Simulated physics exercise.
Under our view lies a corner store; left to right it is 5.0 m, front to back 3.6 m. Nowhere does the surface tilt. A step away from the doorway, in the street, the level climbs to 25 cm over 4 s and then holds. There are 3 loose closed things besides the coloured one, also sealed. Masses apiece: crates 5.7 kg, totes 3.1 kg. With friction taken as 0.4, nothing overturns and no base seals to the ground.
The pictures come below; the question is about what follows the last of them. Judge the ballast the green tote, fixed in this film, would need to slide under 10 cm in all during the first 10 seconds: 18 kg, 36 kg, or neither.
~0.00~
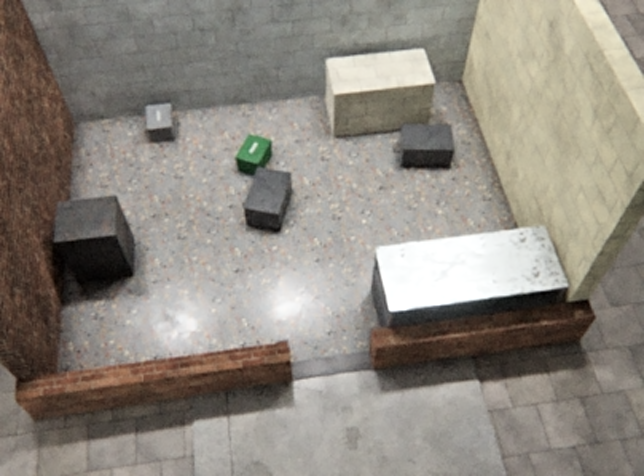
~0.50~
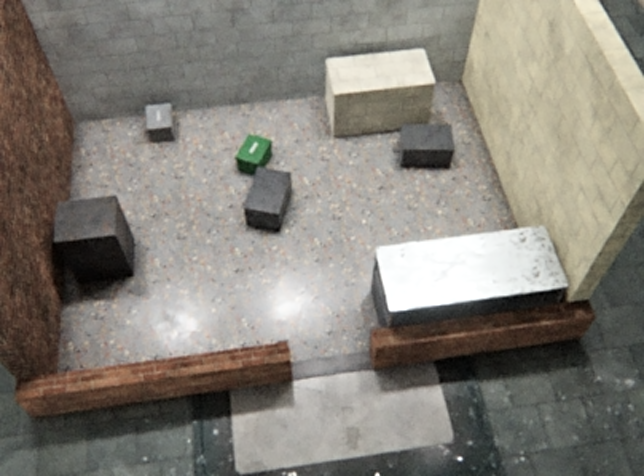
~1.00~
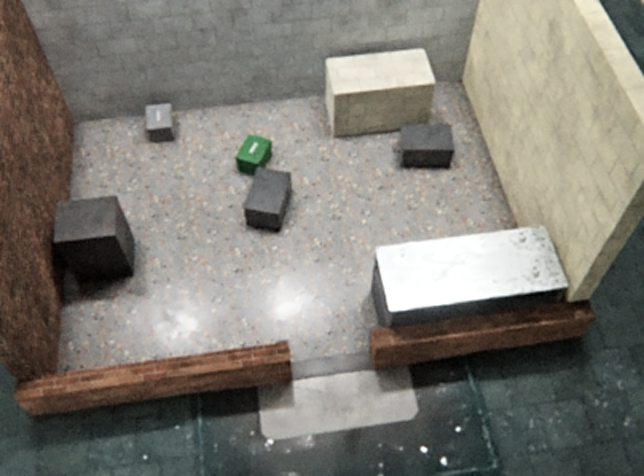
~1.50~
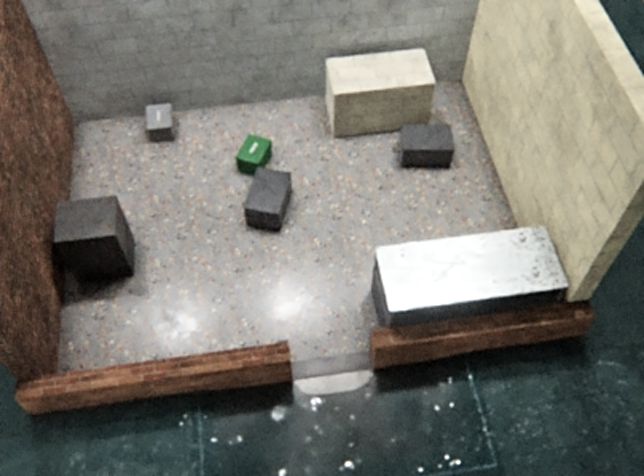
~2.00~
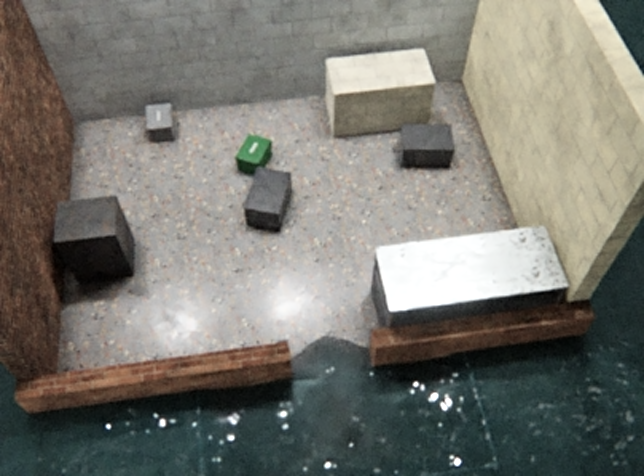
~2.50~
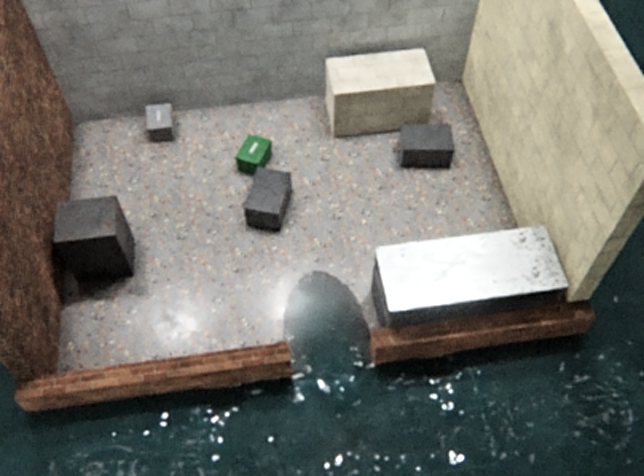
Judgement: 18 kg suffices.
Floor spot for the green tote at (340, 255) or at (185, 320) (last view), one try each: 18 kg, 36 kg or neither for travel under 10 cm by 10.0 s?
Respectively, the heavy option is needed and the light option succeeds.
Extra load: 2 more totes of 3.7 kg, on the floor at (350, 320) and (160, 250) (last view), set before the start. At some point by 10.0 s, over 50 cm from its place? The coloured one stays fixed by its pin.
In the order given, beyond the mark and then beyond the mark.
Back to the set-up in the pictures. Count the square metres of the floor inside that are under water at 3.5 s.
I'd put it close to 3.5 m2.
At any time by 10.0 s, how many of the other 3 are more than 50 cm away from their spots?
The total is 2.
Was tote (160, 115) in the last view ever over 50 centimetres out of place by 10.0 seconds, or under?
Result: Threshold not reached.
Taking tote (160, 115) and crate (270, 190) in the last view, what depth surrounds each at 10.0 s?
About 12 and 11 cm.
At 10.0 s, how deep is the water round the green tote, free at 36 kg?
Something like 9 centimetres.
After 3.5 s the green tote would be 0 cm from its start with 18 kg and 0 cm from its start with 36 kg; 0 cm of water round it then.
After 4.5 s the green tote would be 0 cm from its start with 18 kg and 0 cm from its start with 36 kg; 1 cm of water round it then.
After 7.0 s the green tote would be 0 cm from its start with 18 kg and 0 cm from its start with 36 kg; 6 cm of water round it then.
After 10.0 s the green tote would be 0 cm from its start with 18 kg and 0 cm from its start with 36 kg; 9 cm of water round it then.
